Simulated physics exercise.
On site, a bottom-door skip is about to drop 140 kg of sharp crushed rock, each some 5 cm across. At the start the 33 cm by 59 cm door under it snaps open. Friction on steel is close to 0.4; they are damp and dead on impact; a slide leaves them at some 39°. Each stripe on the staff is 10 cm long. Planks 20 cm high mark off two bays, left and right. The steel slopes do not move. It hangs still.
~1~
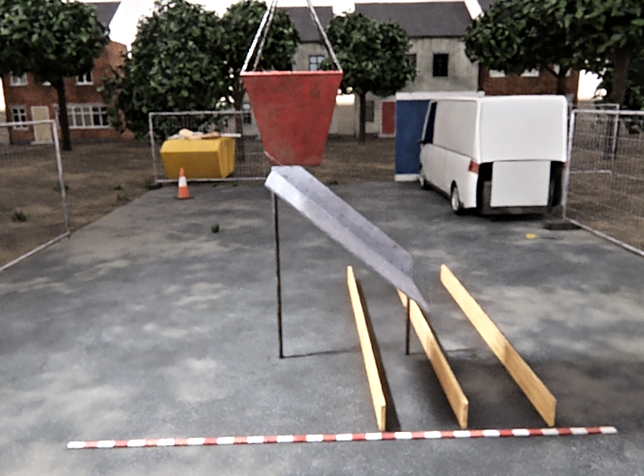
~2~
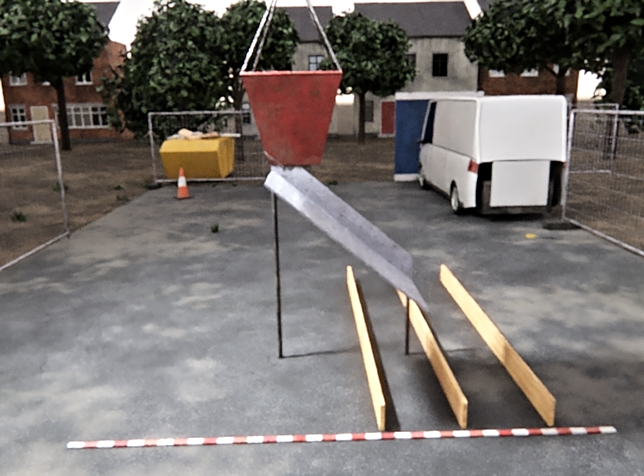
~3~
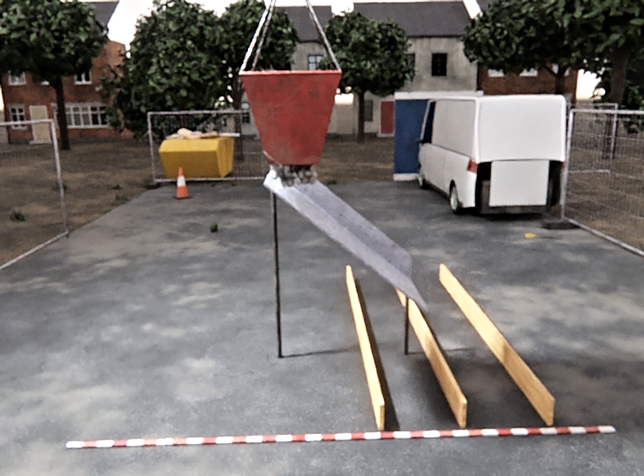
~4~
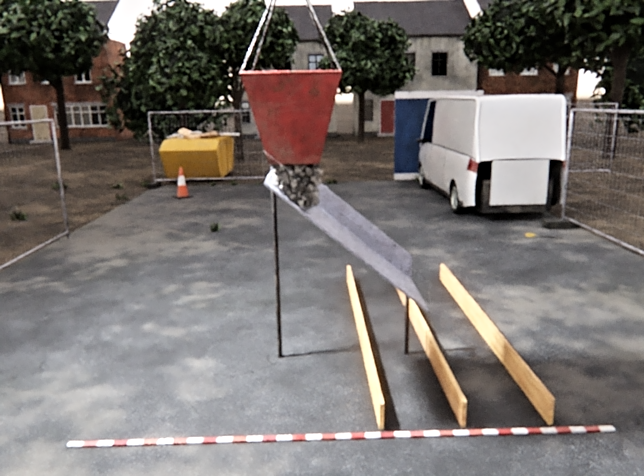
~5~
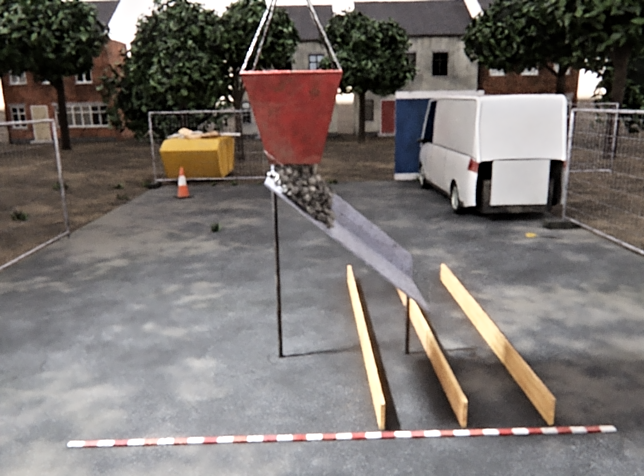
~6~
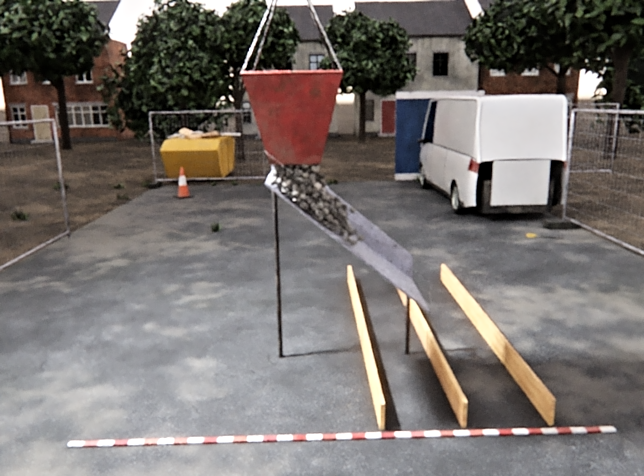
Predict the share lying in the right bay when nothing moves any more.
Roughly 99 per cent ends in the right bay.
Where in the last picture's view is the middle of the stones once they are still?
Near (488, 372).
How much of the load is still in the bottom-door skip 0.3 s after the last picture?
It holds some 0 per cent.
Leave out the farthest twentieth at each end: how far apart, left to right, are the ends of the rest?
About 50 cm.
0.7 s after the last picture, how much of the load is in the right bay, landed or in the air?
Some 45 per cent.
Then, 0.3 s after the last picture, 0 % in the bottom-door skip, 93 % on the steel, 2 % falling or lying left of the bays, 3 % falling or lying in the left bay, 1 % falling or lying in the right bay; the stones farthest right are at (460, 329).
Then, 0.7 s after the last picture, 0 % in the bottom-door skip, 44 % on the steel, 11 % falling or lying in the left bay, 45 % falling or lying in the right bay; the stones farthest right are at (512, 376).
Then, 1.3 s after the last picture, 0 % in the bottom-door skip, 1 % falling or lying in the left bay, 99 % falling or lying in the right bay, 1 % falling or lying right of the bays; the stones farthest right are at (524, 361).
Then, 2.2 s after the last picture, 0 % in the bottom-door skip, 99 % falling or lying in the right bay, 1 % falling or lying right of the bays; the stones farthest right are at (529, 365).
Then, 4.1 s after the last picture, 0 % in the bottom-door skip, 99 % in the right bay, 1 % right of the bays; the stones farthest right are at (529, 365).
